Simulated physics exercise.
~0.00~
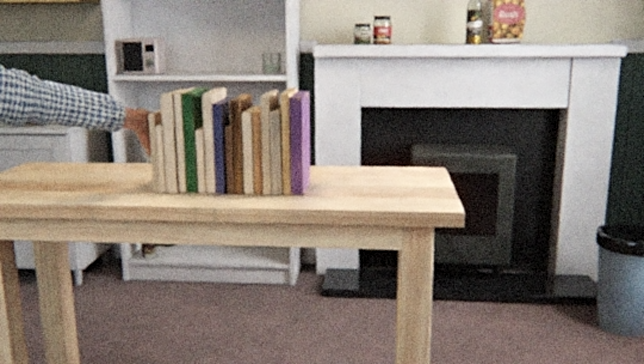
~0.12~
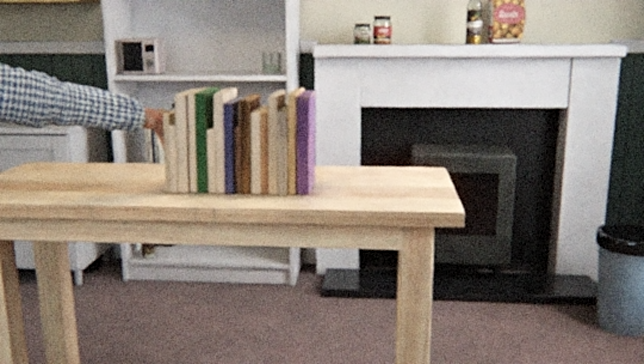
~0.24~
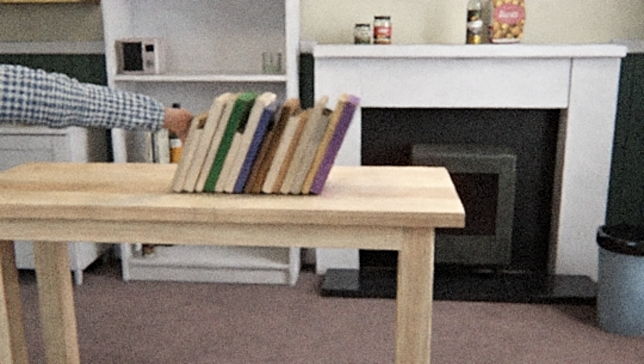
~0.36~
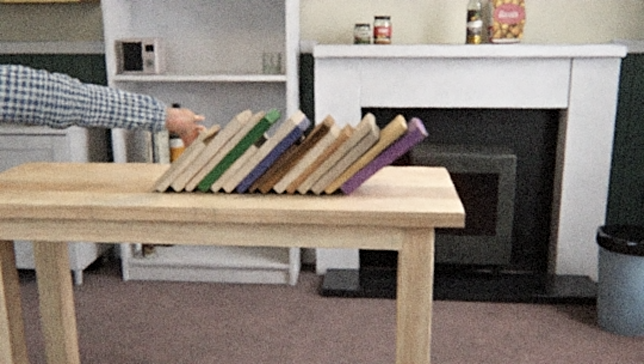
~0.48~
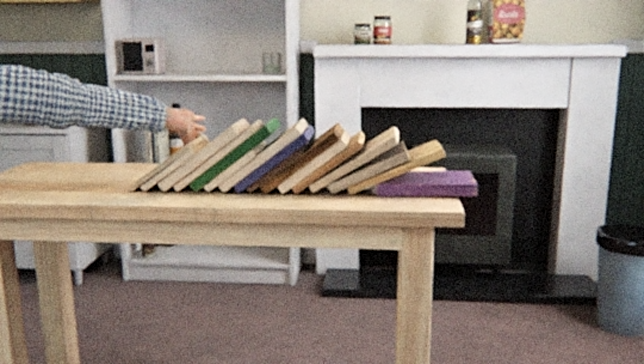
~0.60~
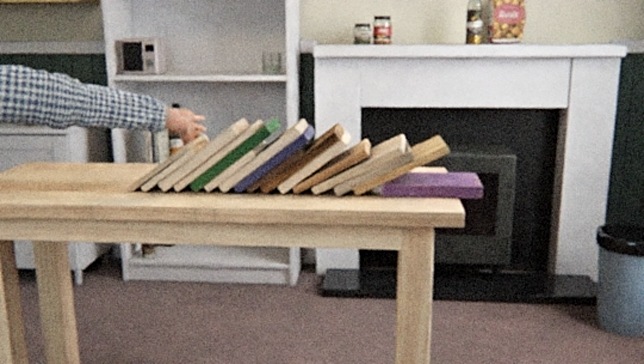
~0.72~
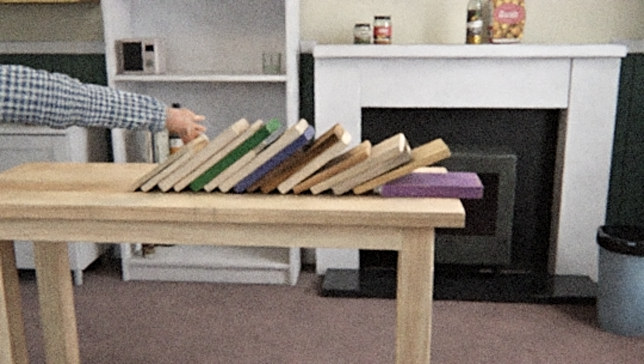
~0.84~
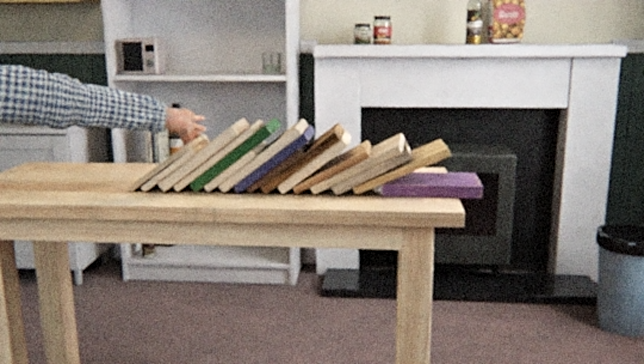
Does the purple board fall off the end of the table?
No, the purple board stays on the table, ending up lying on its side near the right end.
